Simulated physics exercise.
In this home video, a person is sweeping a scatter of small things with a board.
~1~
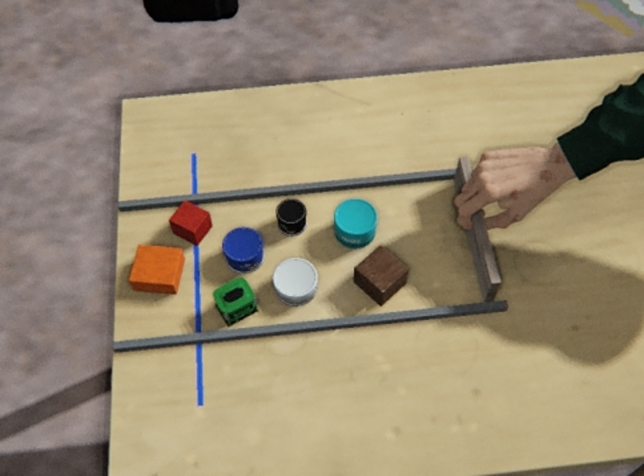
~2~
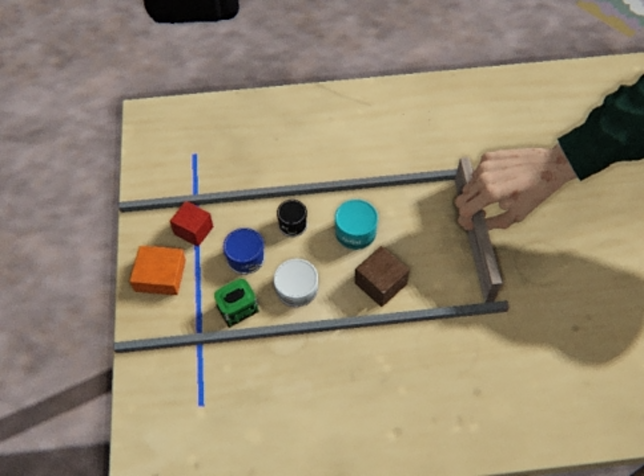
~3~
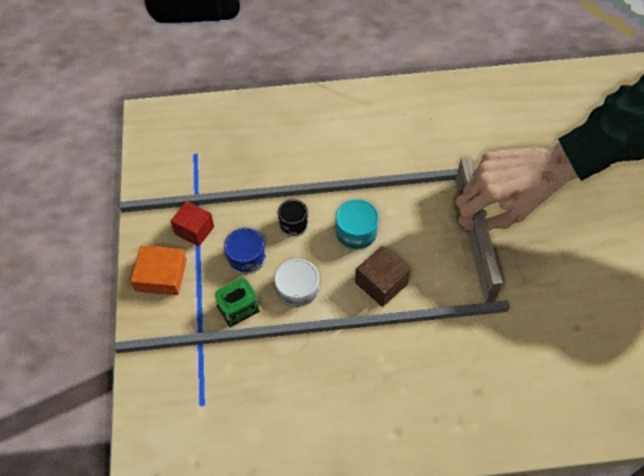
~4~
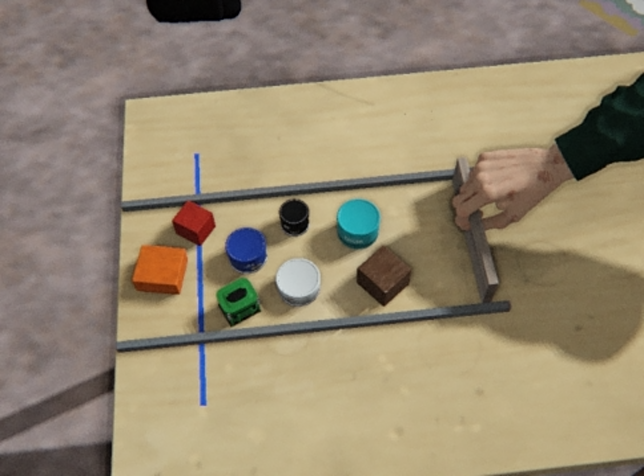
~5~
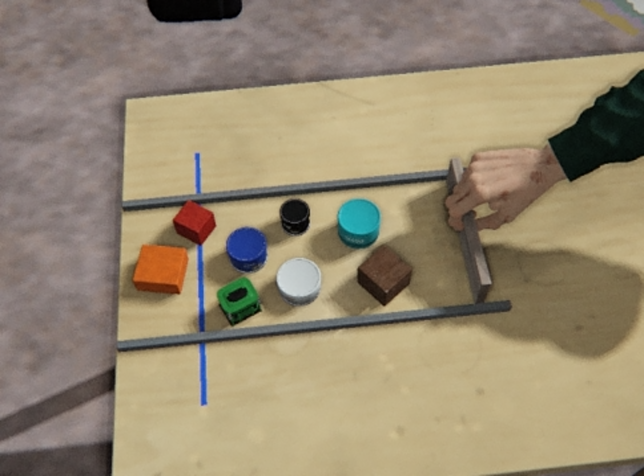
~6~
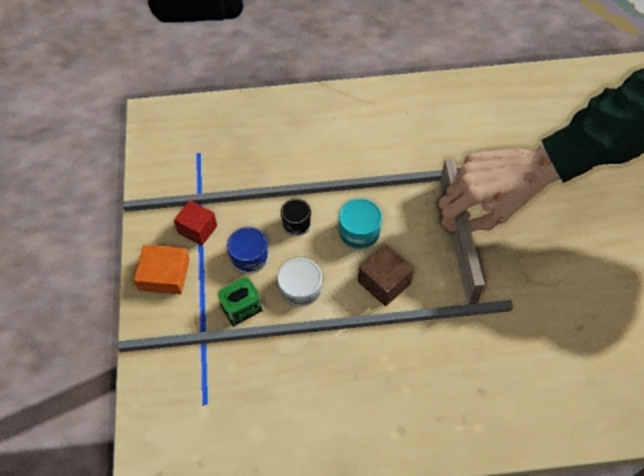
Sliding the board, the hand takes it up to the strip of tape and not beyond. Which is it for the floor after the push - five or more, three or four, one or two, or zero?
For the floor it is one or two.
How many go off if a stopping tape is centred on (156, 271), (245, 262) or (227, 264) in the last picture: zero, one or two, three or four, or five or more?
So, taking them in turn, I'd give at least five; none; no fall at all.
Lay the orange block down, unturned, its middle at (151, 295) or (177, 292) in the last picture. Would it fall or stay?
Case one, it ends up off; case two, it ends up off.
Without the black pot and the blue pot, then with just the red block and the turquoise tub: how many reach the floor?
That makes 1 fallen, then 1 fallen in the other try.
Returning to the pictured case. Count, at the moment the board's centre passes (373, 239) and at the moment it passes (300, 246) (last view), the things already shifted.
Counts: 2 and 6.
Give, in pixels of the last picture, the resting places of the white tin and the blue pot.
Final positions - white tin around (141, 297), blue pot around (137, 260).
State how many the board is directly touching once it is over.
It's 3.
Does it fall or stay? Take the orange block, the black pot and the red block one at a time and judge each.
Looking at each: The orange block does drop; the black pot never drops; the red block never drops.
Early on, none off yet; orange block at rest near (162, 269); red block at rest near (196, 223); green case at rest near (240, 301).
A while later, none off yet; orange block at rest near (162, 269); red block at rest near (196, 223); green case travelled about its own width near (196, 310).
Finally, the number that fall off is one or two; lost, green case and orange block.
